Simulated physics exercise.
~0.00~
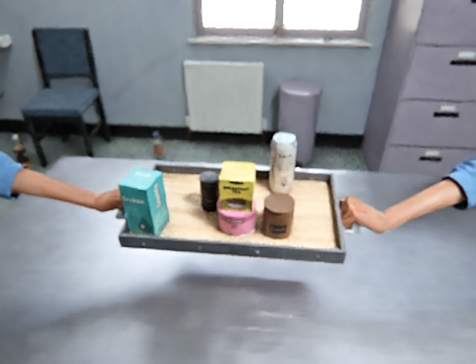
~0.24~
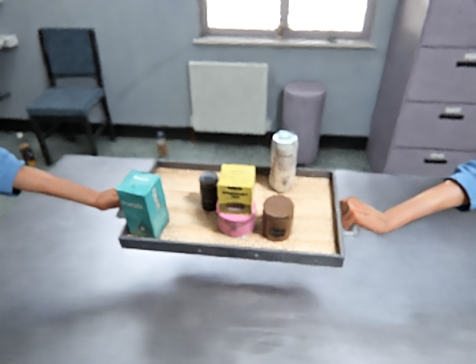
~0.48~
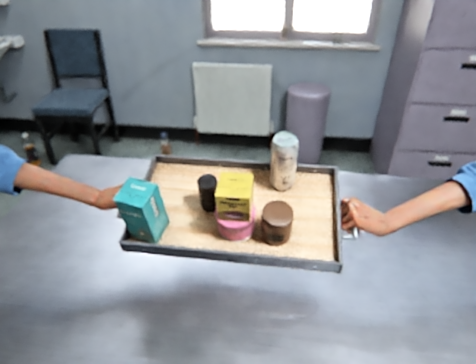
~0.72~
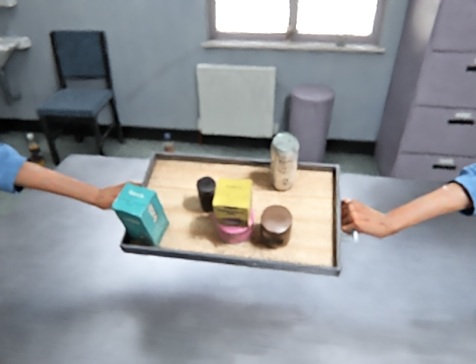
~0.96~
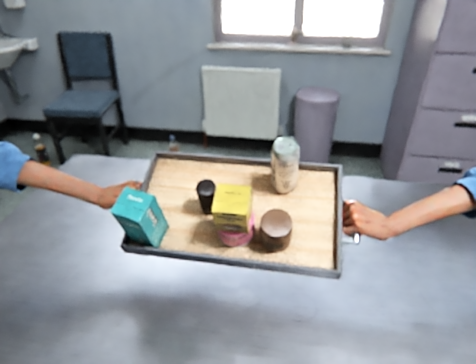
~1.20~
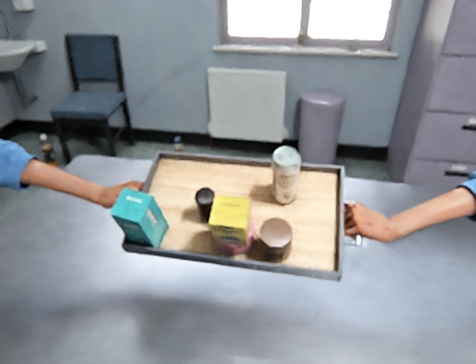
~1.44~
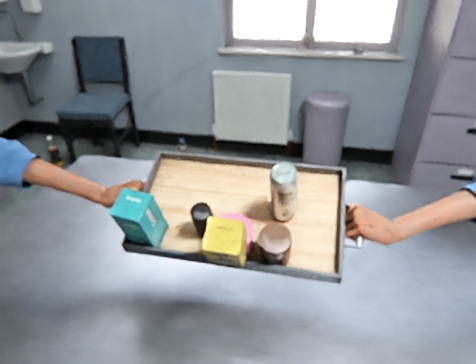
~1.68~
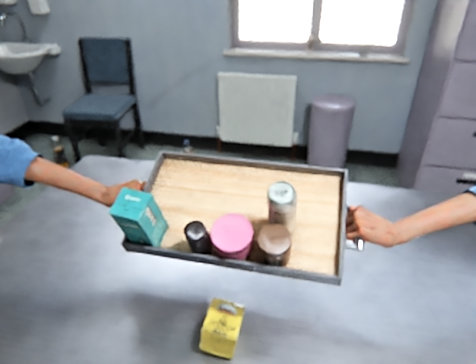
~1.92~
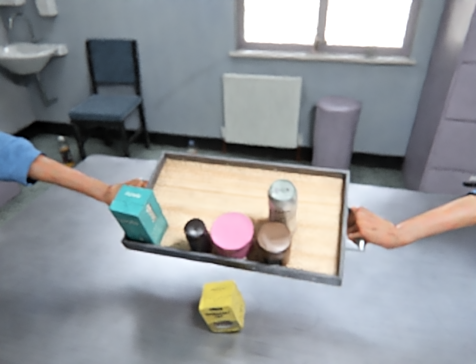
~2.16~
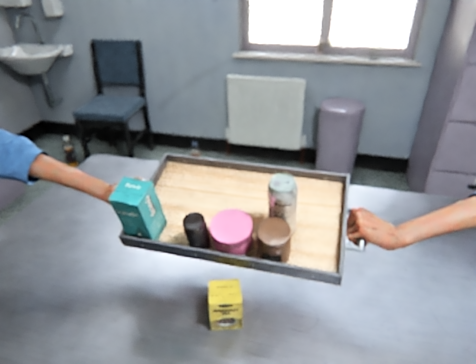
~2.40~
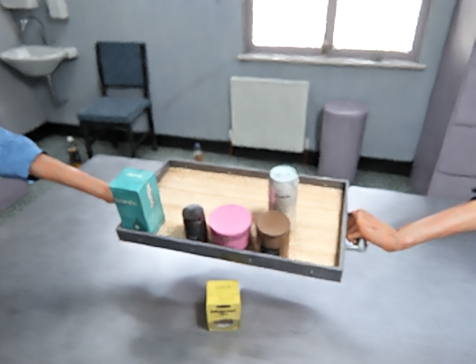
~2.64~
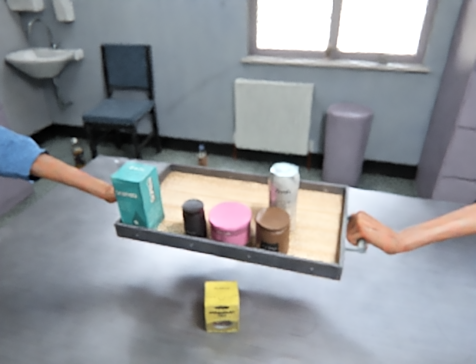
A rimmed tray held between two hands carries a turquoise carton, a black shaker, a yellow carton, a pink tub, a brown jar and a white can above a grey table. The hands tip its near edge steadily downward. The yellow carton slides forward first, and then the shaker, jar and can slip toward the near rim. The yellow carton goes over the edge and drops to the table, where it settles upright. The hands level the tray again, with the turquoise carton still at the left and the other items standing near the front.
